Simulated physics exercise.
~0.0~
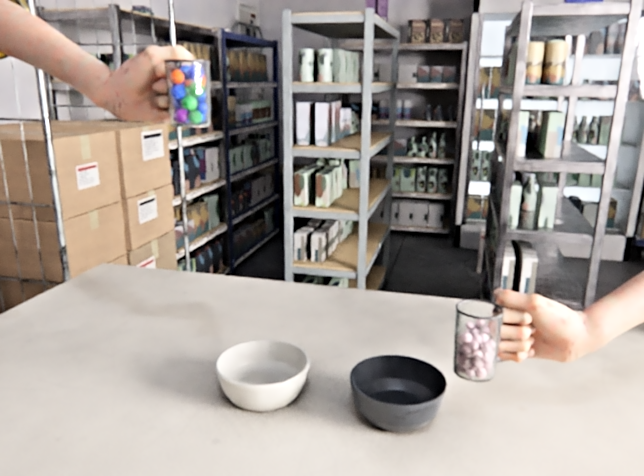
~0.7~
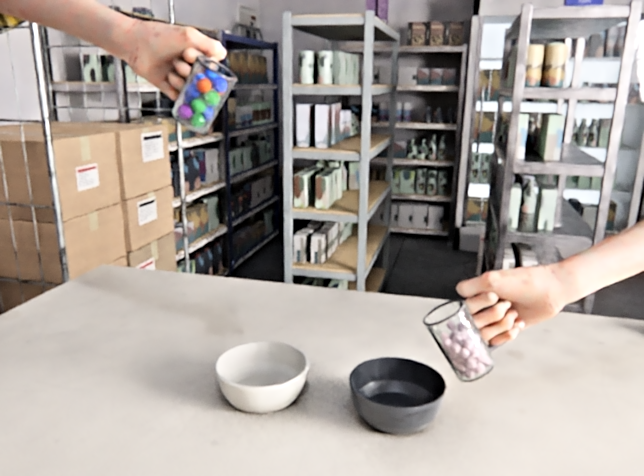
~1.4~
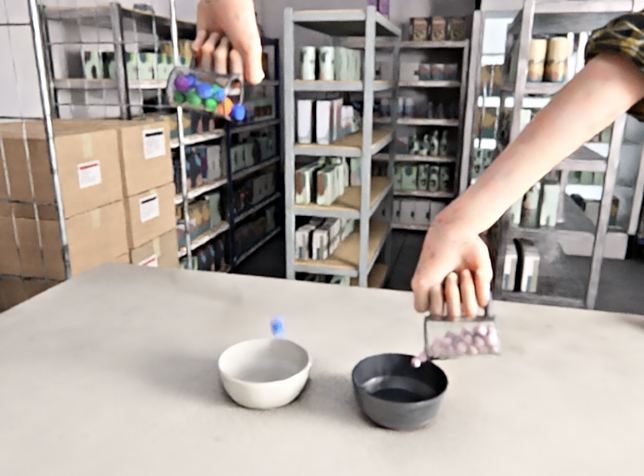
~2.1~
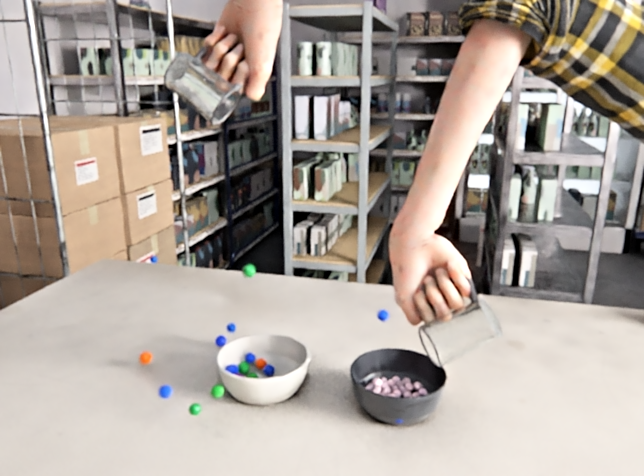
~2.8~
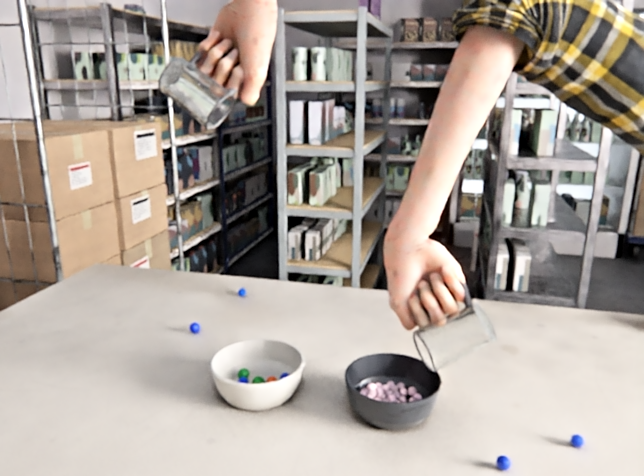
At first, two hands hold clear cups above a pale counter, the left one high up with multicoloured balls and the right one low with pinkish beads. A white bowl and a dark bowl sit beneath them. Both hands tilt their cups over until the contents start to spill, a blue ball dropping toward the white bowl. The cups tip further and empty, and the coloured balls bounce and scatter around the white bowl while the pinkish beads land in the dark one. Finally, some coloured balls rest in the white bowl, several blue ones lie on the counter, and the pinkish beads stay together in the dark bowl.
